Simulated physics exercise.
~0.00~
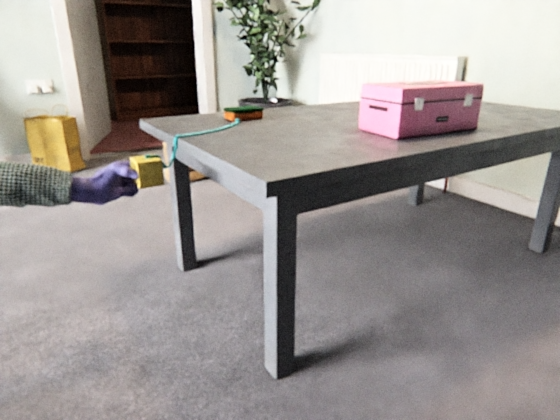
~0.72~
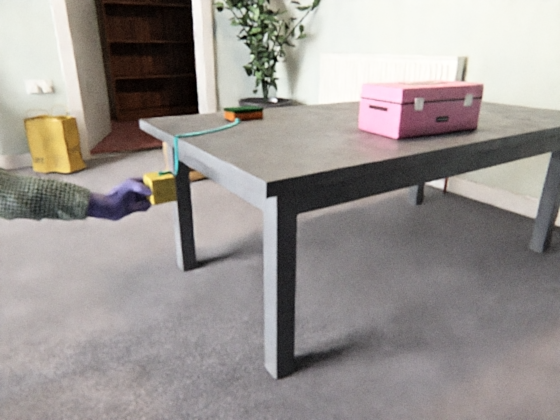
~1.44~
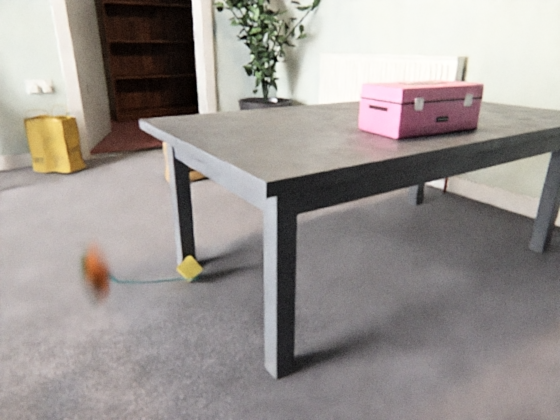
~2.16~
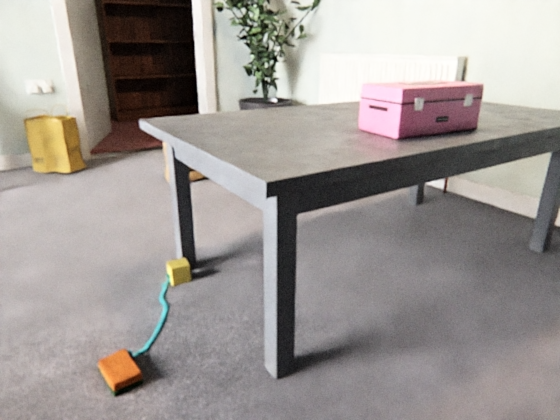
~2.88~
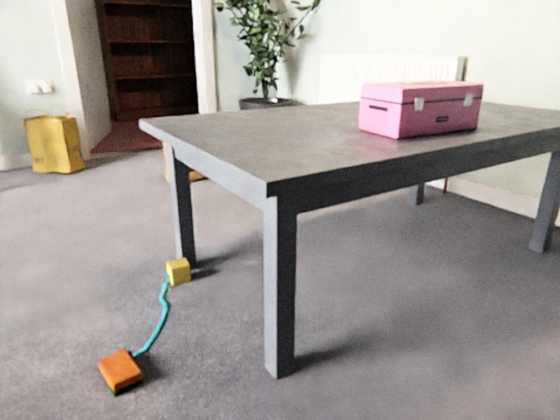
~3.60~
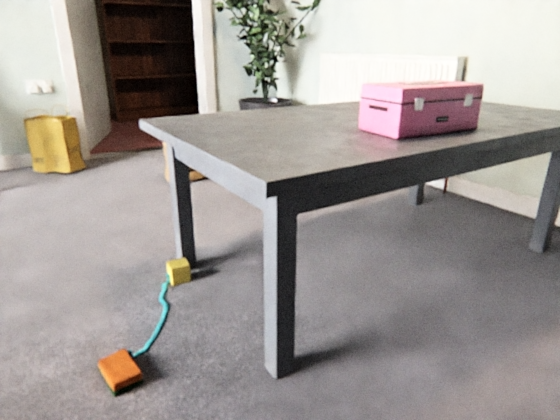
A room with grey carpet is seen from a fixed, slightly raised view, with a grey table across the middle, a plant and dark shelves behind. A pink toolbox sits on the tabletop at the right, and a small orange and green sponge rests near the far left edge, tied by a teal ribbon to a yellow block. A purple-gloved hand at the left holds the block beside the table, shifts it slightly right and down, then lets go. The block drops, and the sponge is dragged over the edge. Both end up lying still on the carpet, ribbon between them, while the toolbox stays put.
